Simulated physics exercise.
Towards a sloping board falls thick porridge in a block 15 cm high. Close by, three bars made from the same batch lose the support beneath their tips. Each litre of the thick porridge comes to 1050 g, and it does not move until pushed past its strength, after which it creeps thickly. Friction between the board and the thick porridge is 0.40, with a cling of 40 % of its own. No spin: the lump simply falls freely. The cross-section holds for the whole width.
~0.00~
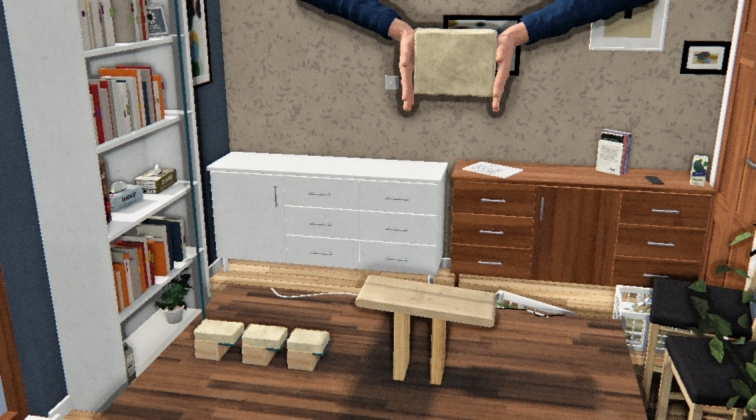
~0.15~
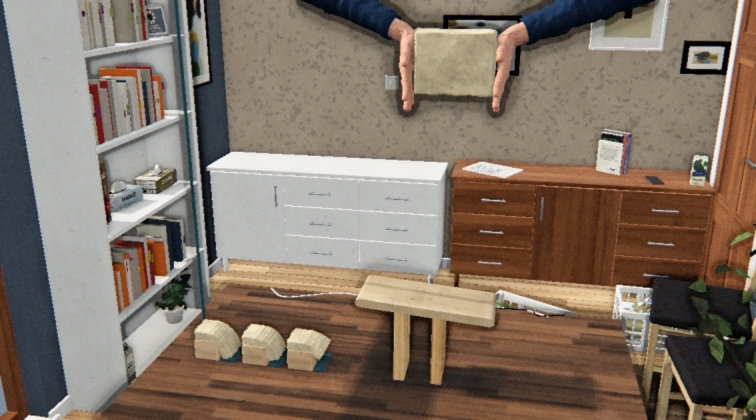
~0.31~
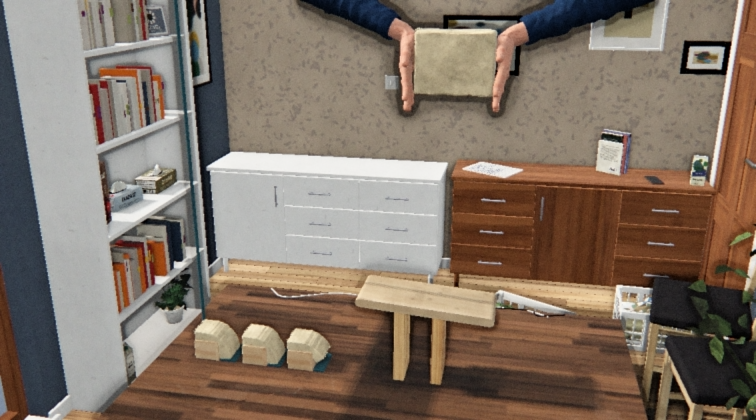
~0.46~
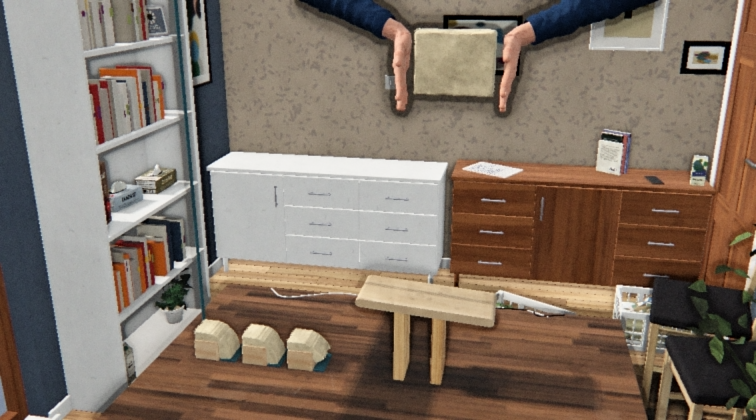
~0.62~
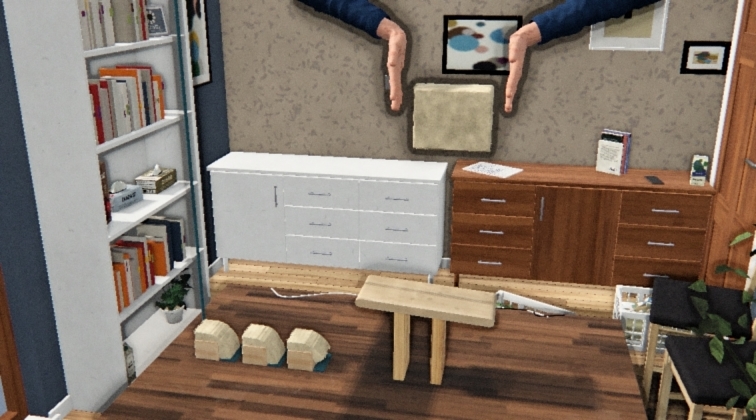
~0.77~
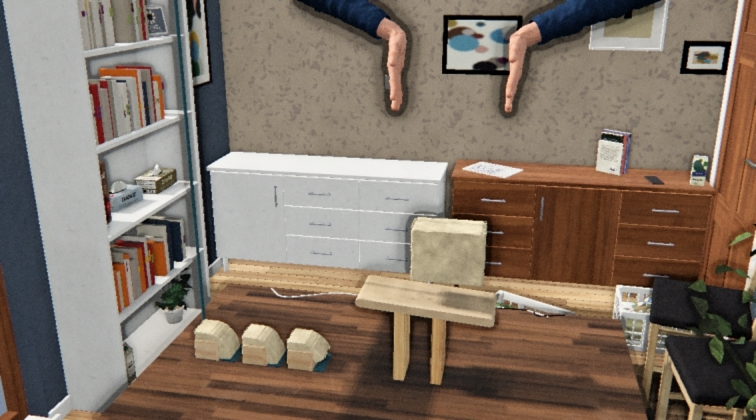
Two hands in dark blue sleeves hold a pale, beige block high in a living room seen from slightly above, with a still camera. Below are a light wooden board on two legs, three small pale bars at left on the dark wood floor, a bookshelf, and white and brown cabinets. The bars' tips sag first, then the hands part and the block drops to the board.
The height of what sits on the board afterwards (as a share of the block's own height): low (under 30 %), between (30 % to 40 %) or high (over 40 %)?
On the board: Mid band, 30-40 %.
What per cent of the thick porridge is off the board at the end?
I'd say close to 45 percent finishes off the board.
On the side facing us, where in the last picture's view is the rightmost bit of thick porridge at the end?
Pixel: Approx. (492, 309).
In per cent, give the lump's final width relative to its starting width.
200 %.
By 0.89 s, it stands 40 % of its first height and 14 % has gone off the board.
By 1.02 s, it stands 36 % of its first height and 36 % has gone off the board.
By 1.15 s, it stands 36 % of its first height and 43 % has gone off the board.
By 1.29 s, it stands 36 % of its first height and 43 % has gone off the board.
By 1.39 s, at the end, it stands 36 % of its first height and 43 % has gone off the board.
